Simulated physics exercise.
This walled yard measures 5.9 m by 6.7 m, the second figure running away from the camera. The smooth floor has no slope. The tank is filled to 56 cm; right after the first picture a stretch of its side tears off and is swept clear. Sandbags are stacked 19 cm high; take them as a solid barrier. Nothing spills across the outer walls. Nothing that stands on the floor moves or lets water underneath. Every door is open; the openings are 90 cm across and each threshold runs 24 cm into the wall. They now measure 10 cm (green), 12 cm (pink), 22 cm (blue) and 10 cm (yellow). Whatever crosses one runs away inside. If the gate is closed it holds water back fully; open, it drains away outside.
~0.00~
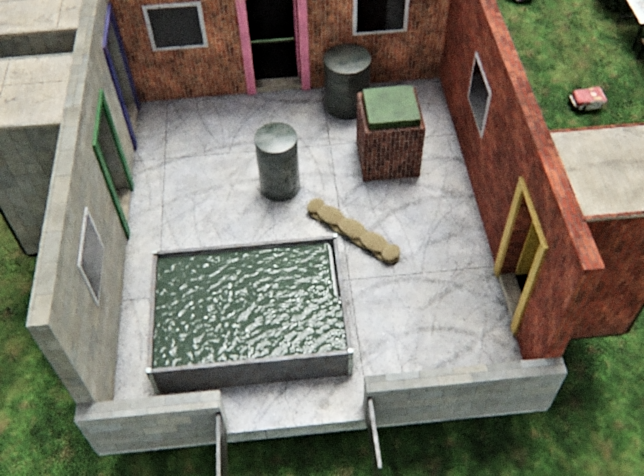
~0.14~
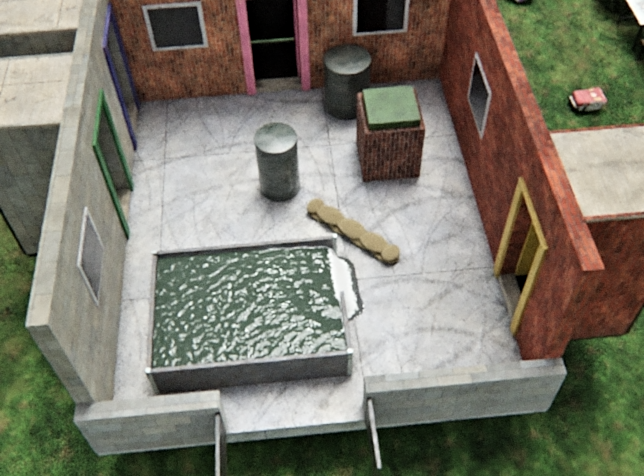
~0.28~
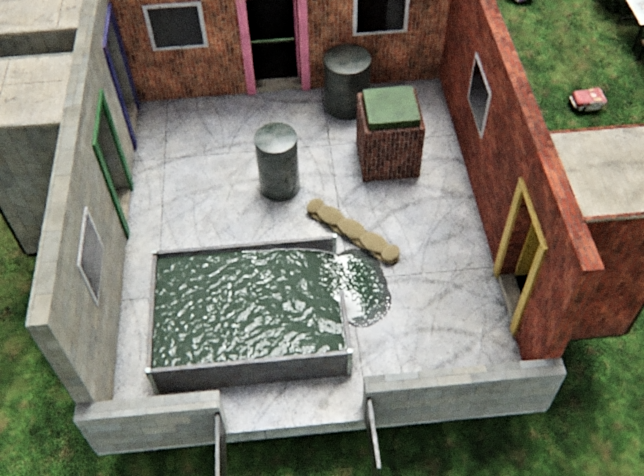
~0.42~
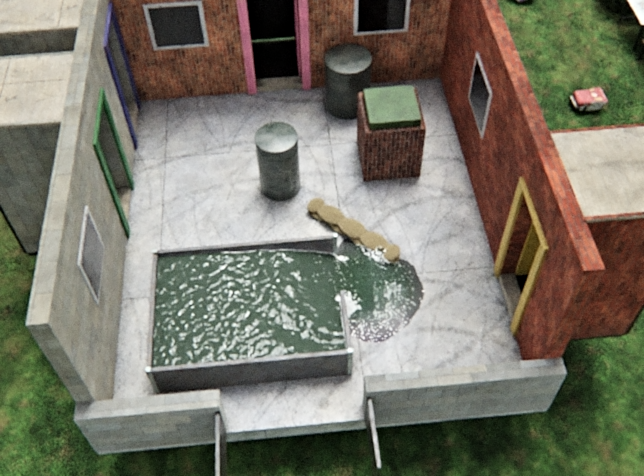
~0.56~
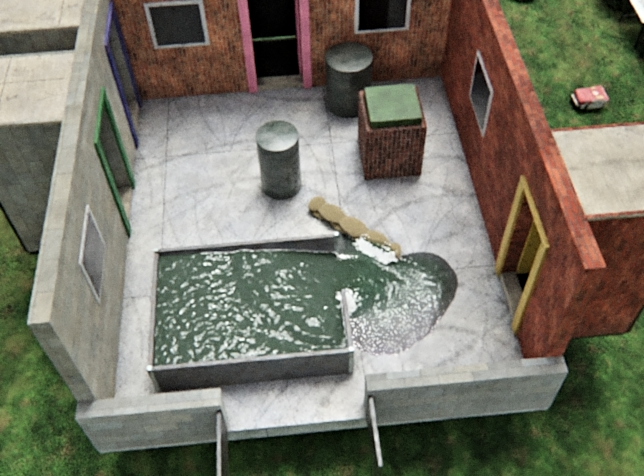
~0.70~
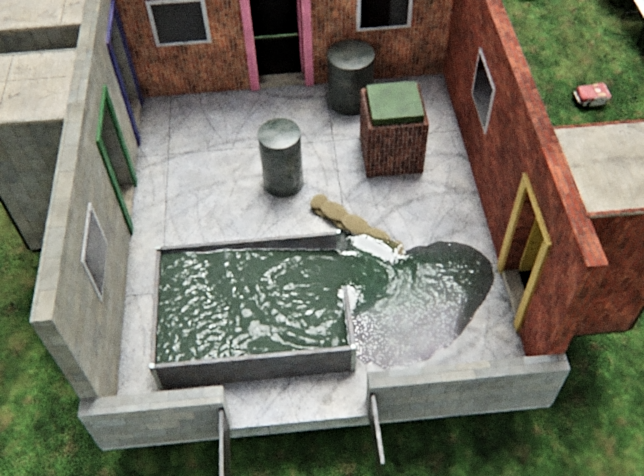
Green water pours through the right side of a rectangular tank and spreads across the floor.
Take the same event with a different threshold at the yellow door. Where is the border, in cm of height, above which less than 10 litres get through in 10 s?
Some 26 cm above the ground.
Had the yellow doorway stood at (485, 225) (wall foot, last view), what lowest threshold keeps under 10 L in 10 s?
About 16 cm.
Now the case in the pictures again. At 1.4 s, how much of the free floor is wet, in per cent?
About 20 per cent.
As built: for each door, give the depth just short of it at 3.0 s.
In cm: Green 0, pink 0, blue 0, yellow 25.
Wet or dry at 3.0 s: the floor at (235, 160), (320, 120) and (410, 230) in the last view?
In that order: Not reached, not reached, under water.
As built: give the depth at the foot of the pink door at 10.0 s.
Roughly 3.0 cm deep.
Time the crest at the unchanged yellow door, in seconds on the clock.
At about 2.6 s.
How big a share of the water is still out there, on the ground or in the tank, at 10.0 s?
About 82 per cent.
After 1.4 s water covers 20 % of the floor, deepest (40 cm) near (375, 252); 10 cm at the yellow door, 17 litres in over its 10 cm threshold.
After 3.0 s water covers 40 % of the floor, deepest (32 cm) near (375, 252); 25 cm at the yellow door, 171 litres in over its 10 cm threshold.
After 10.0 s water covers 95 % of the floor, deepest (15 cm) near (375, 252); 12 cm at the yellow door, 373 litres in over its 10 cm threshold.
At the yellow door as built, the water arrived by 0.9 s and peaked near 27 cm at 2.6 s.
With a threshold of 21.5 cm, 48 litres would have come in within the 10 s; with 28.5 cm, 2 litres. So under 10 litres takes about 26 cm.
